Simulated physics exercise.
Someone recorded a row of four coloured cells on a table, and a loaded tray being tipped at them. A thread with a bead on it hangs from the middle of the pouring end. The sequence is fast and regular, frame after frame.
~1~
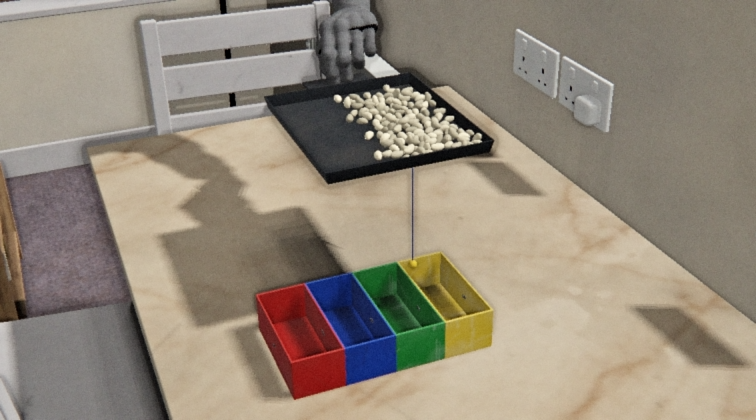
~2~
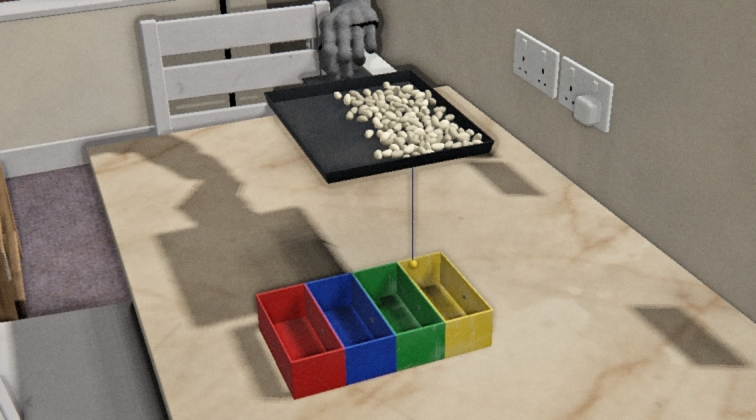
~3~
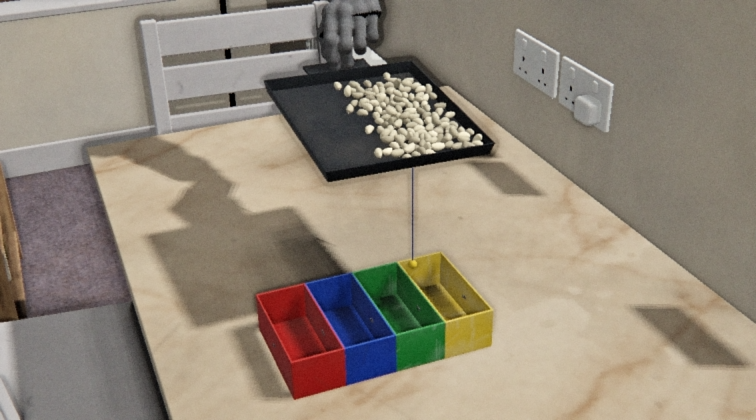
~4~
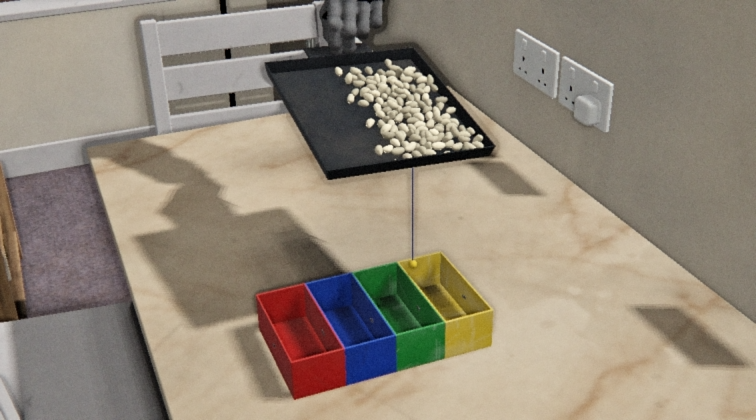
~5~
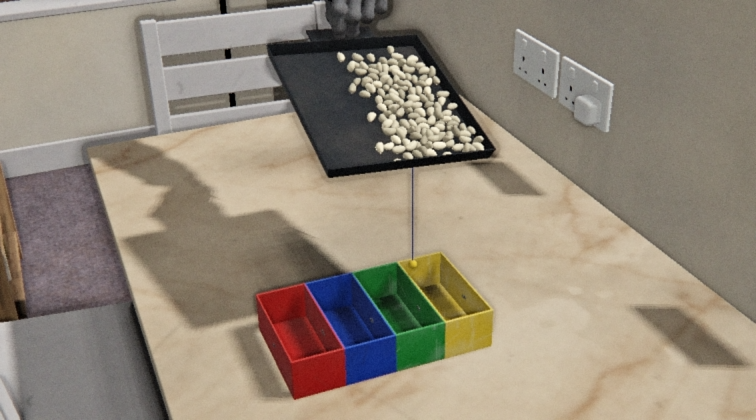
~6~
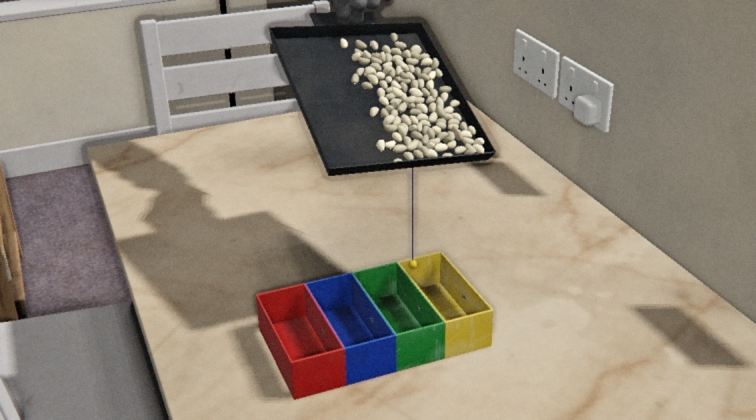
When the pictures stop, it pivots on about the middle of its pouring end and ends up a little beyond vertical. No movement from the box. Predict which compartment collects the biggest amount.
Biggest amount: The yellow compartment.
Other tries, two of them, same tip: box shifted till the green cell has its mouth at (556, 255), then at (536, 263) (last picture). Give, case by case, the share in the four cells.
About 80% and about 90%.
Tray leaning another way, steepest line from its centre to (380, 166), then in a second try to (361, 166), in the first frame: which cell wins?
Try 1 - the blue cell. Try 2 - the blue one.
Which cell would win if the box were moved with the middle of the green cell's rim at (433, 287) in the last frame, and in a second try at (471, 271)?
So the first one goes to the cell in yellow and the second to the cell in green.
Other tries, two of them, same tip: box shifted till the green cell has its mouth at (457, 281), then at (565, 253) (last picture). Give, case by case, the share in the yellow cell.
Roughly 40 per cent, then roughly 0 per cent.
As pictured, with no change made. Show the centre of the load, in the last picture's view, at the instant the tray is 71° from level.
Around (447, 112).
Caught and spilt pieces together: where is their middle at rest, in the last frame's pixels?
Resting centre, last picture - approx. (479, 318).
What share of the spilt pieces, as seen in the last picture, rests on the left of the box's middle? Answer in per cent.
Looks like close to 0 per cent of it.
Shortly afterwards, tray tipped steeply; all but a few on the tray; only a few falling or outside the box.
Next, tray tipped past a quarter turn; a little on the tray; near a quarter in the yellow cell; a little in the green cell; only a few in the blue cell; near two thirds falling or outside the box.
Some moments later, tray tipped past a quarter turn; near a third in the yellow cell; a little in the green cell; only a few in the red cell; near half falling or outside the box.
In the end, tray tipped past a quarter turn; near a third in the yellow cell; a little in the green cell; only a few in the red cell; none at all in the blue cell; near half outside the box.
